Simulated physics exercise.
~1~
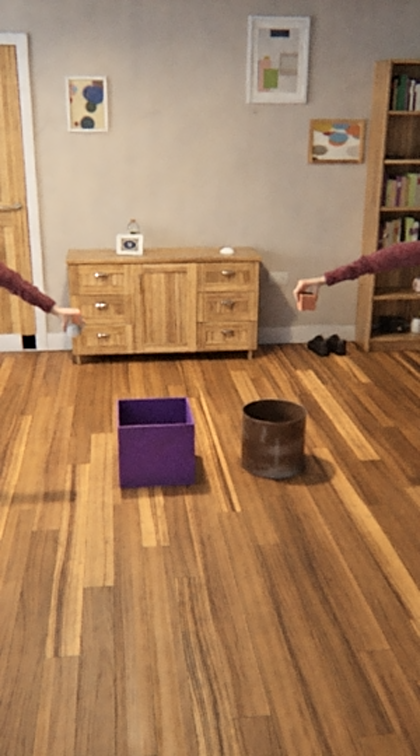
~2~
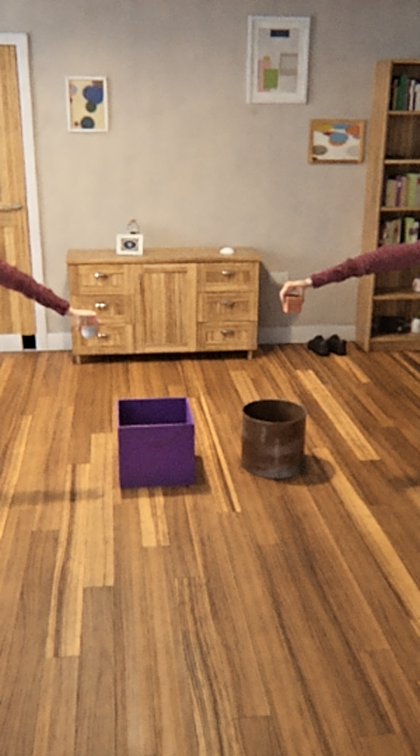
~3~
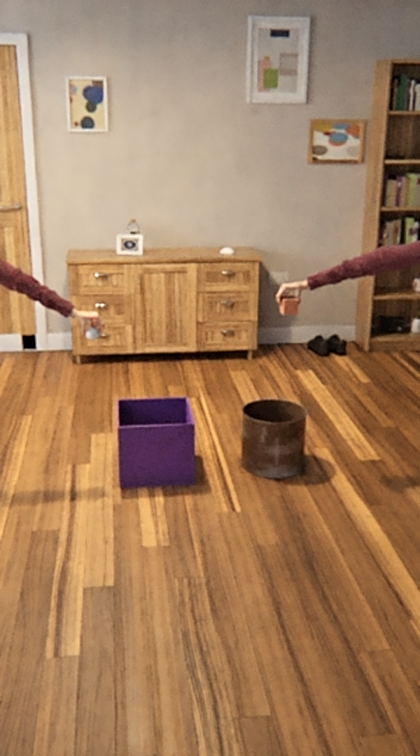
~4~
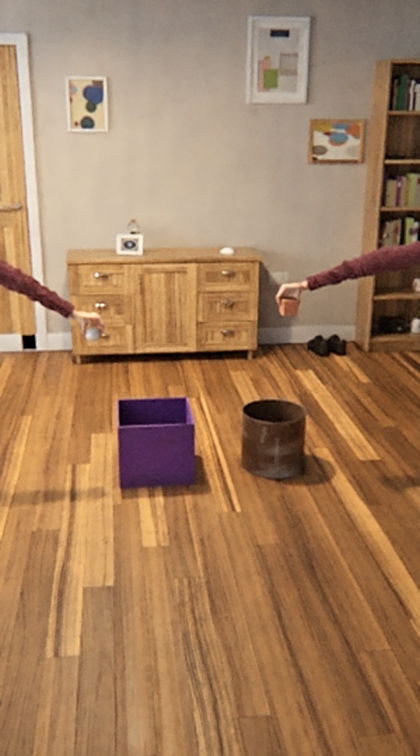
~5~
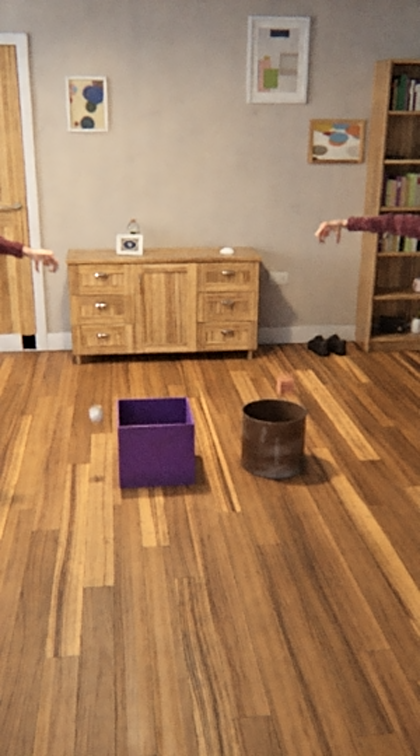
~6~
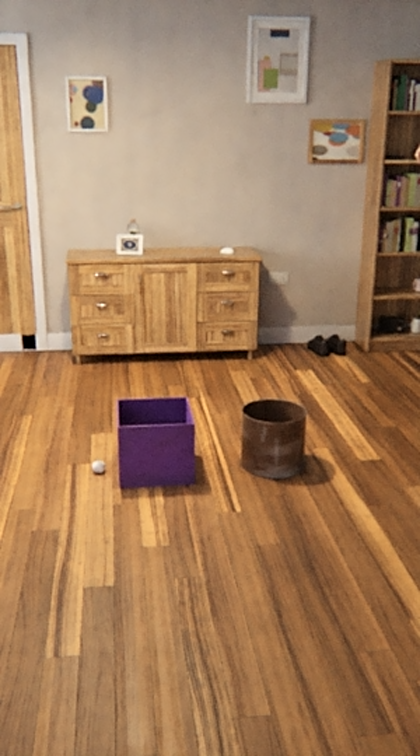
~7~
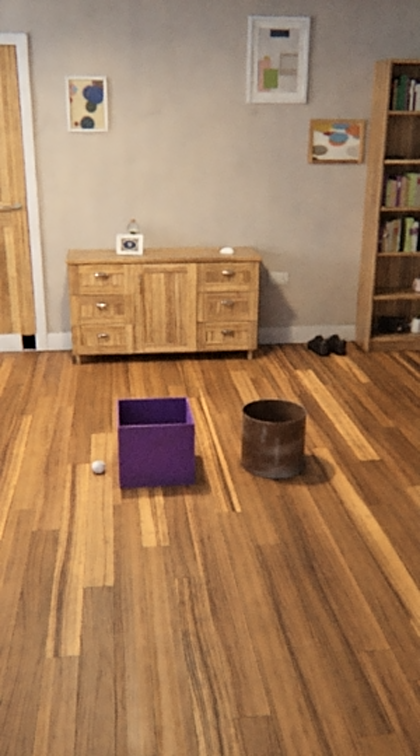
In the video, two hands hold a small whitish ball-shaped object and an orange block near a purple box and a dark round bin, then let go and withdraw; the block drops into the bin, while the pale object lands on the floor left of the box.
